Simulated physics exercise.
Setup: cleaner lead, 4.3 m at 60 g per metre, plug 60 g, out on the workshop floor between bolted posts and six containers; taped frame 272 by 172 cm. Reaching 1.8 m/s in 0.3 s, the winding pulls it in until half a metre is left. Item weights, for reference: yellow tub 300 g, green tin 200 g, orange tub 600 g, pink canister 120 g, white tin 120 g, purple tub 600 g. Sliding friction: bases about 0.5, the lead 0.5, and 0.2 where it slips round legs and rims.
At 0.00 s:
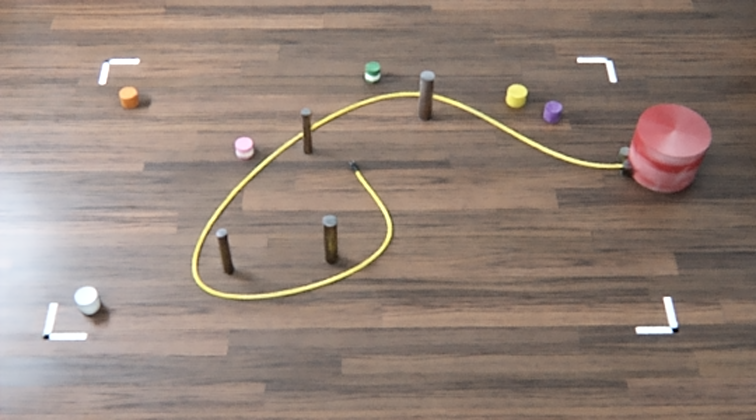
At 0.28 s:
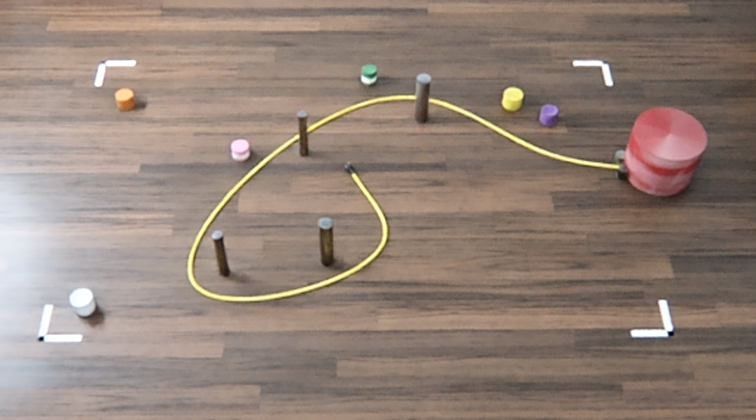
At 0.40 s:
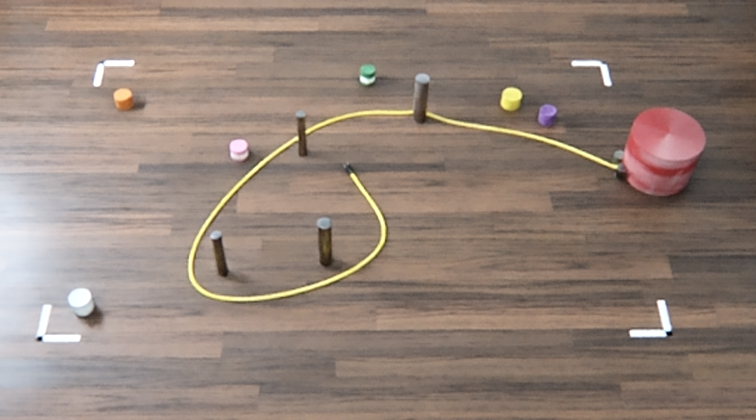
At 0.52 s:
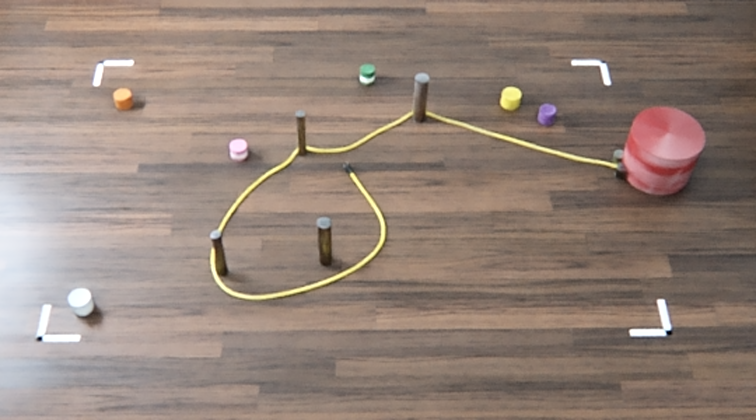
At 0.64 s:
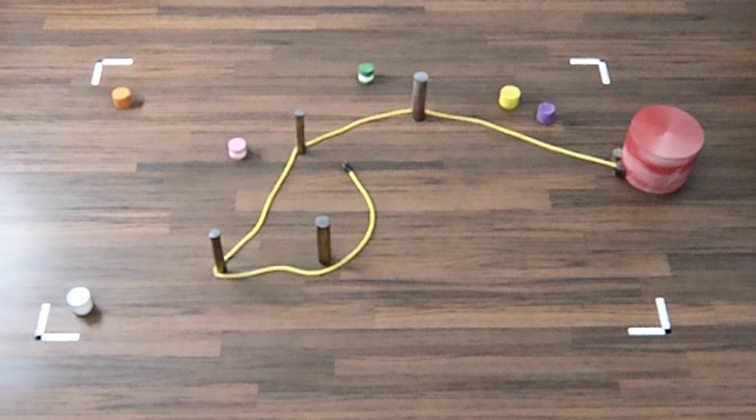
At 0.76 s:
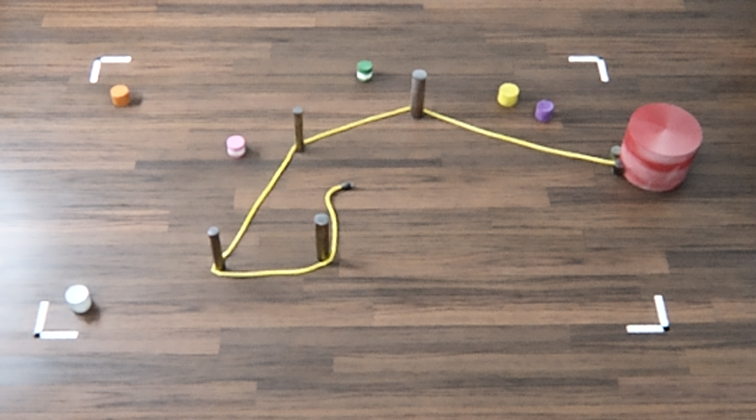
A yellow cord runs from a red, translucent cylinder at right around four dark upright posts on a wooden floor, viewed from above at a slant. Orange, pink, green, yellow and purple containers sit across the upper area, a white one lower left, among white corner marks. The cord tightens against the posts, its loop shrinking and loose end bending, while the view shifts very slightly.
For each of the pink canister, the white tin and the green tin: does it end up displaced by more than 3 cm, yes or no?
Pink canister - yes, white tin - no, green tin - yes.
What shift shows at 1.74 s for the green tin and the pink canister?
Green tin: 8 cm; pink canister: 110 cm.
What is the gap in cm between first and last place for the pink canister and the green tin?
Pink canister 180 cm, green tin 60 cm.
After 1.2 s, plug at (169, 272); nothing else has moved.
After 1.7 s, plug at (398, 56); pink canister 106 cm off its start, green tin 8 cm off its start.
After 2.2 s, plug at (461, 91); pink canister 176 cm off its start, green tin 54 cm off its start at (469, 66).
After 2.7 s, plug at (551, 189); pink canister 176 cm off its start, green tin 57 cm off its start.
After 3.5 s, plug at (552, 191); pink canister 176 cm off its start, green tin 57 cm off its start at (473, 66), white tin 0 cm off its start at (77, 294).
